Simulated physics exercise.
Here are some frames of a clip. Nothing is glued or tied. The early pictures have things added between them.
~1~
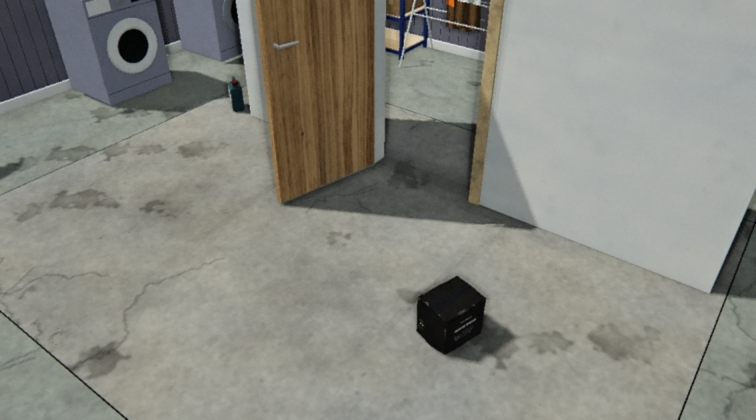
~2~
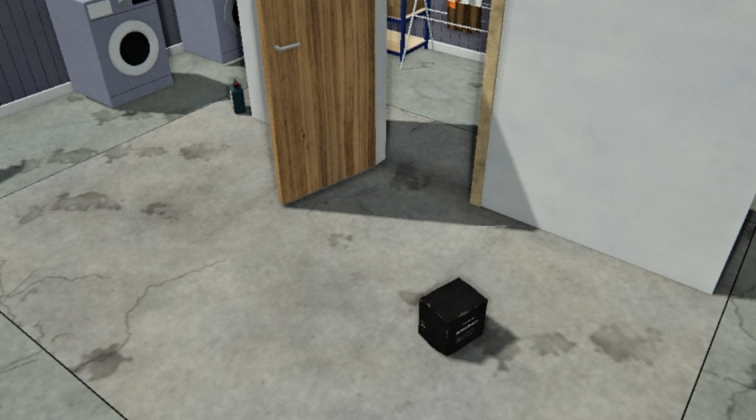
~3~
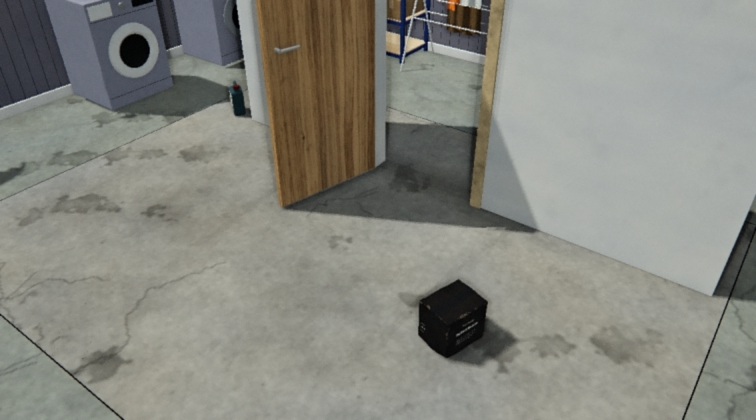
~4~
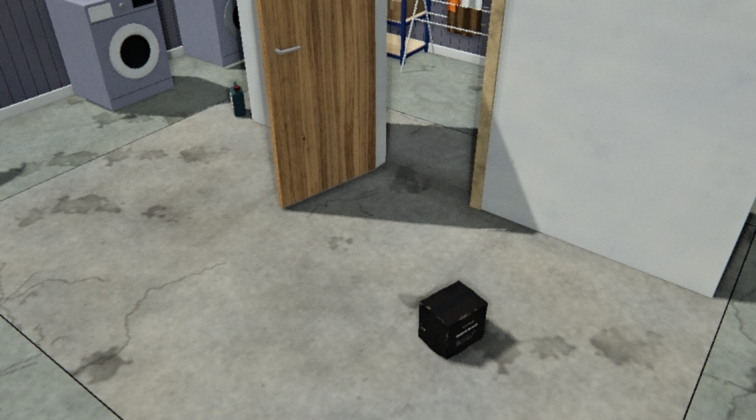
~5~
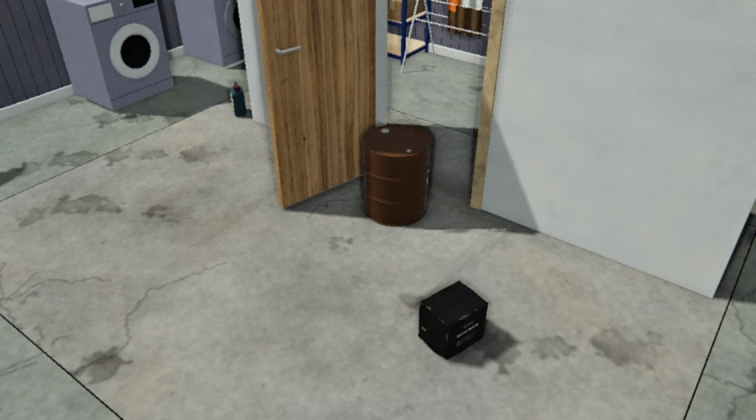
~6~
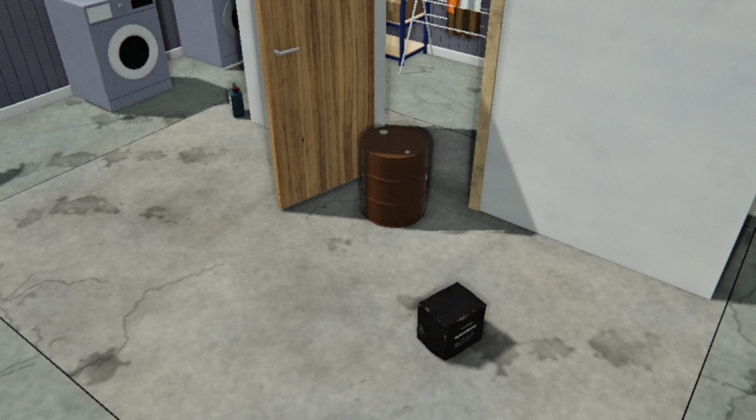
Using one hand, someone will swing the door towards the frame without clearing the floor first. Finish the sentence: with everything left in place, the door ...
The door is held partway open.
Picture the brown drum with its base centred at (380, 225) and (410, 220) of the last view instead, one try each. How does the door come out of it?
1: Stays ajar; 2: Stays ajar.
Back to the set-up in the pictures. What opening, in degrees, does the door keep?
Close to 60 degrees, I'd say.
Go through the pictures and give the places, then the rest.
The first picture shows door wide open and still; black parcel (450, 315).
The second picture shows door wide open and still; black parcel (452, 317).
The third picture shows door wide open and still; black parcel (452, 319).
The fourth picture shows door wide open and still; black parcel (452, 320).
The fifth picture shows door wide open and still; black parcel (452, 320).
The sixth picture shows door wide open and still; brown drum (394, 176); black parcel (451, 321).
Then, 0.50 s later than the last frame, door at 97°.
Then, 0.90 s later than the last frame, door at 84°.
Then, 1.20 s later than the last frame, door at 73°.
Then, 1.40 s later than the last frame, door at 65°.
When it is over, door at 62°; both as before. End places, in pixels of the last picture, brown drum near (397, 177).
